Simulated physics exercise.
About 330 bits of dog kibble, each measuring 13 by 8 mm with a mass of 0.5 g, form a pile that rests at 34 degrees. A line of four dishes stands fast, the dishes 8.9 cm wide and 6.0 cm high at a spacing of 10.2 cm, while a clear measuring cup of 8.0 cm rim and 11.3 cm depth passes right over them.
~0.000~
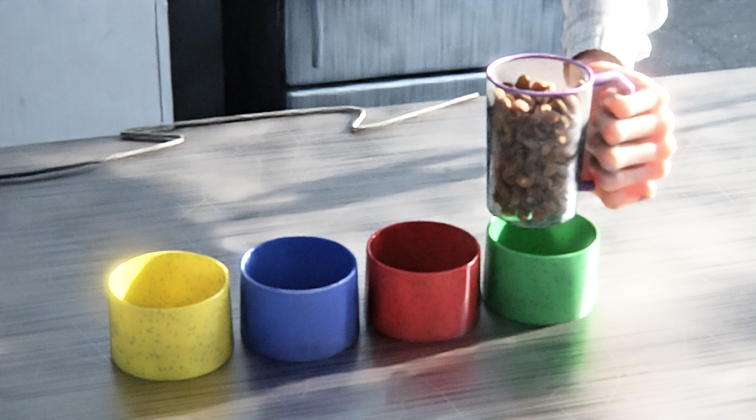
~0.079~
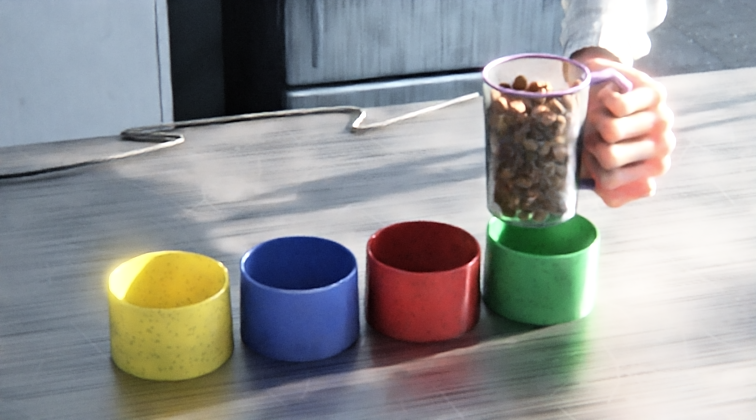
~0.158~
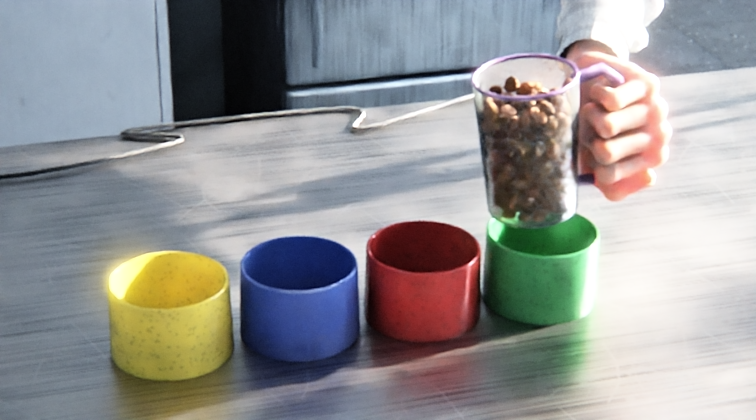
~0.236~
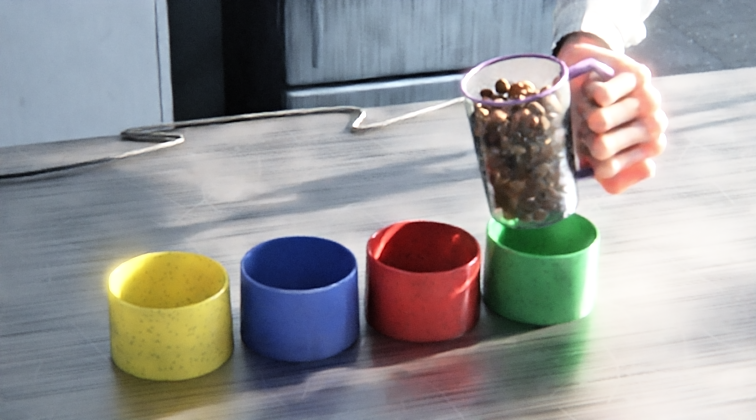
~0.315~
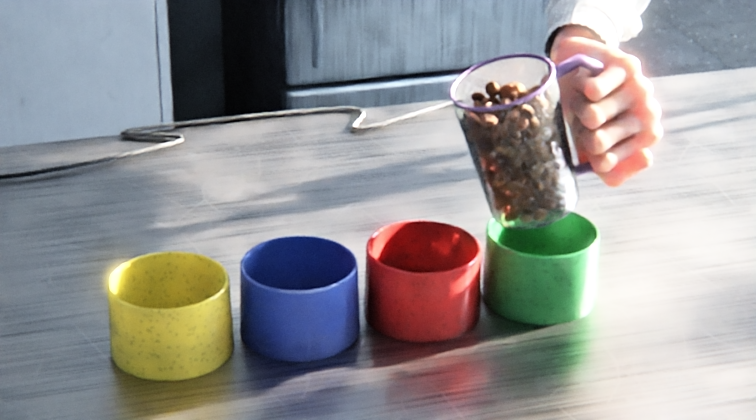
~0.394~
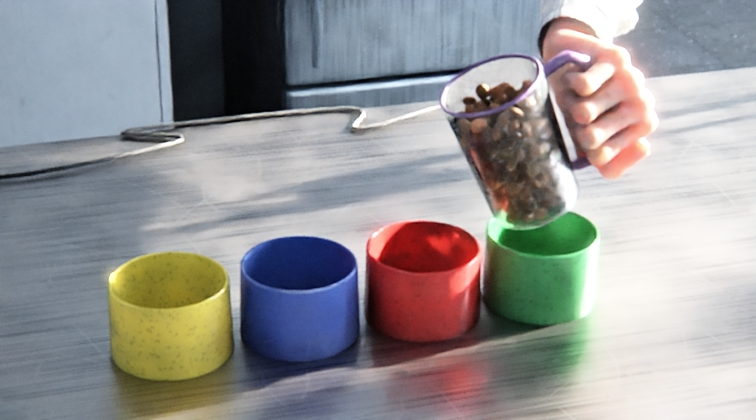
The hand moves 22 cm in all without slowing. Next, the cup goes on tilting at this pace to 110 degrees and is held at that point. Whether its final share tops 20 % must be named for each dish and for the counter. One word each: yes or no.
Red: No; blue: Yes; green: No; yellow: No; counter: No.
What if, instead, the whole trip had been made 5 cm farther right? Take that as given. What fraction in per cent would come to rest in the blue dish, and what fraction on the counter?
Shares would be blue 20 and counter 20.
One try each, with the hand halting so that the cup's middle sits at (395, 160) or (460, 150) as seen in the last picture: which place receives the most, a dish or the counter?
Most lands at blue on the first run and at red on the second.
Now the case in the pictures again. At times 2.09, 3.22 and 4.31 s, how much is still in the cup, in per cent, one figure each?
Approx. 45 / 10 / 5 percent.
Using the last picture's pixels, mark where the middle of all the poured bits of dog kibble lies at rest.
Near (293, 298).
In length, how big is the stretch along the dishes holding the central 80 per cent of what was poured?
I'd estimate close to 7 cm.
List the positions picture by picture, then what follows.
In the first picture, cup at (536, 142), tilt 0 degrees, lip at (491, 80), moved 0.0 cm; middle of the pieces at (530, 143); green dish at (543, 231); red dish at (423, 247); blue dish at (299, 263); yellow dish at (169, 281).
In the second picture, cup at (534, 142), tilt 2 degrees, lip at (487, 82), moved 0.1 cm; middle of the pieces at (528, 143).
In the third picture, cup at (529, 142), tilt 7 degrees, lip at (476, 87), moved 0.5 cm; middle of the pieces at (524, 144).
In the fourth picture, cup at (524, 143), tilt 12 degrees, lip at (465, 94), moved 1.0 cm; middle of the pieces at (519, 144).
In the fifth picture, cup at (519, 144), tilt 17 degrees, lip at (454, 101), moved 1.4 cm; middle of the pieces at (514, 145).
In the sixth picture, cup at (514, 144), tilt 23 degrees, lip at (444, 109), moved 1.8 cm; middle of the pieces at (509, 146); green dish at (543, 231); red dish at (423, 247); blue dish at (299, 263); yellow dish at (169, 281). The cup turns about 70 degrees a second and travels 6 cm a second.
Then, at 2.09 s, tilt 110 degrees; cup holds 45 %, blue 50 %.
Then, at 3.22 s, tilt 110 degrees; cup holds 10 %, blue 80 %.
After 4.31 s, tilt 110 degrees; cup holds 5 %, blue 80 %, yellow 5 %.
By 4.6 s all is still; red 0 %, blue 80 %, green 0 %, yellow 5 %, counter 15 %, cup 5 %.
